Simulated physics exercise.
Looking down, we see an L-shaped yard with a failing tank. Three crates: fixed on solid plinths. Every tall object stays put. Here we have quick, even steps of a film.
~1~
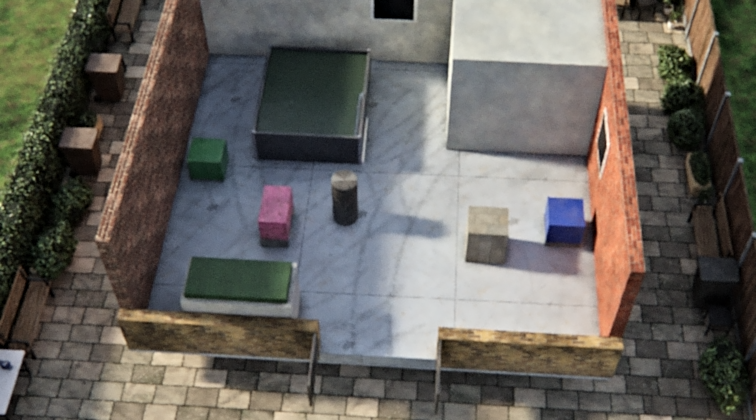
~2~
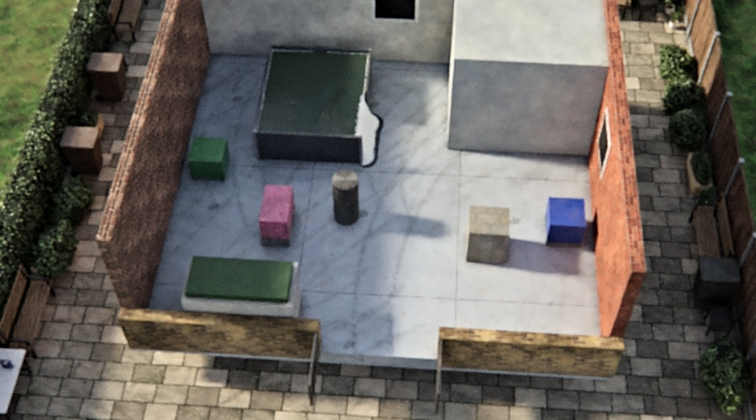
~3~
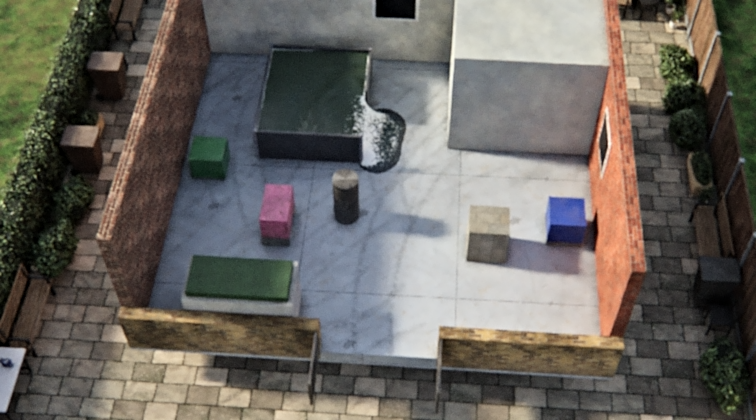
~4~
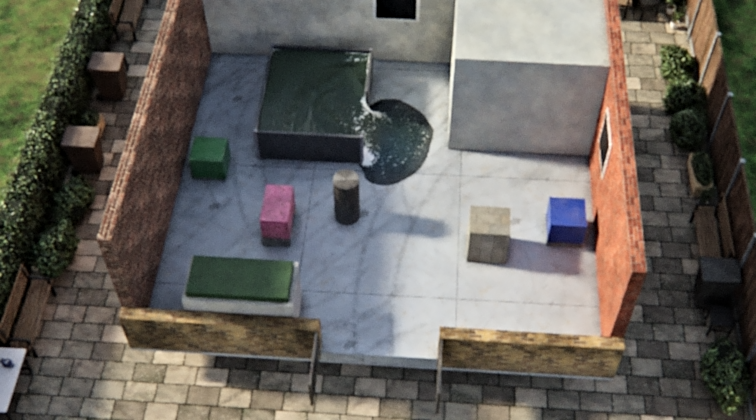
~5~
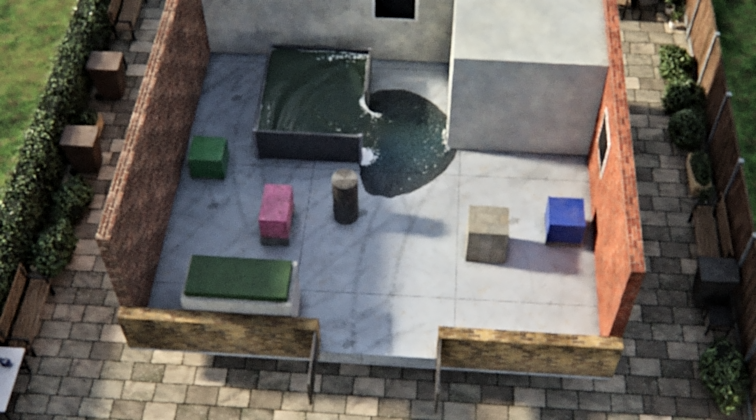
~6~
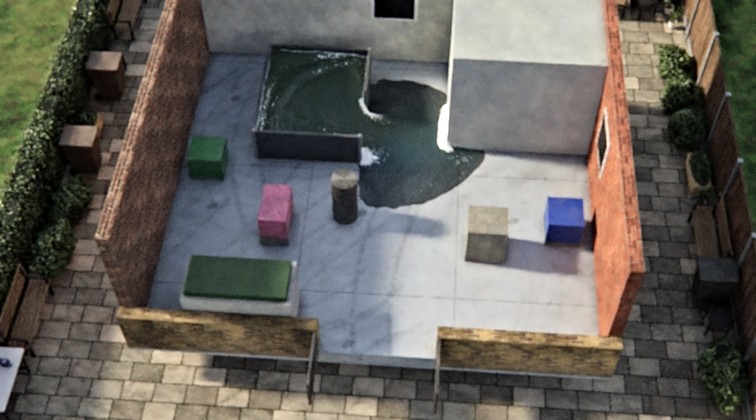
Walled yard seen from above, dark water pouring from the right side of a square tank and spreading across the pale floor.
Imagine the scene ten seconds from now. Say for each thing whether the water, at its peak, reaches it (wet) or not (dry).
One by one: Pink crate: Remains dry, blue crate: Becomes wet, green crate: Becomes wet.
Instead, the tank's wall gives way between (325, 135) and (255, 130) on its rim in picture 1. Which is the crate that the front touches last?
My answer: The one in blue.
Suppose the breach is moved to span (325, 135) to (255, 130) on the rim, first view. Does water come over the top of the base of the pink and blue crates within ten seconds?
Log: Pink crate is doused; blue crate stays clear.
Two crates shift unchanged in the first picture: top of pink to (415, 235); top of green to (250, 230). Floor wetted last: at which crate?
The last one is the crate marked green.
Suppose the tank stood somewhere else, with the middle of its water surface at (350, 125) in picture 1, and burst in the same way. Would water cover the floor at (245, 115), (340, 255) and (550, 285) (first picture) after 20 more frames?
First unwetted; next unwetted; last drenched.
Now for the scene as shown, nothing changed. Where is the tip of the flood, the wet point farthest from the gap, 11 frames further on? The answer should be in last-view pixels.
Roughly (592, 265).
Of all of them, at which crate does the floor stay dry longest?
It's the pink-painted one.
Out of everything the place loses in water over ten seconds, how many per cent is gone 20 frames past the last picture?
Approximately 0 %.
A moment on, water covers 25 % of the floor; the pink crate not reached, the blue crate not reached, the green crate not reached.
Next, water covers 35 % of the floor; the pink crate not reached, the blue crate water round its plinth, the green crate not reached.
Then, water covers 55 % of the floor; the pink crate not reached, the blue crate water round its plinth, the green crate not reached.
Later, water covers 70 % of the floor; the pink crate not reached, the blue crate water round its plinth, the green crate water round its plinth.
In the end, water covers 95 % of the floor; the pink crate stayed above the water, the blue crate was topped, the green crate was topped.
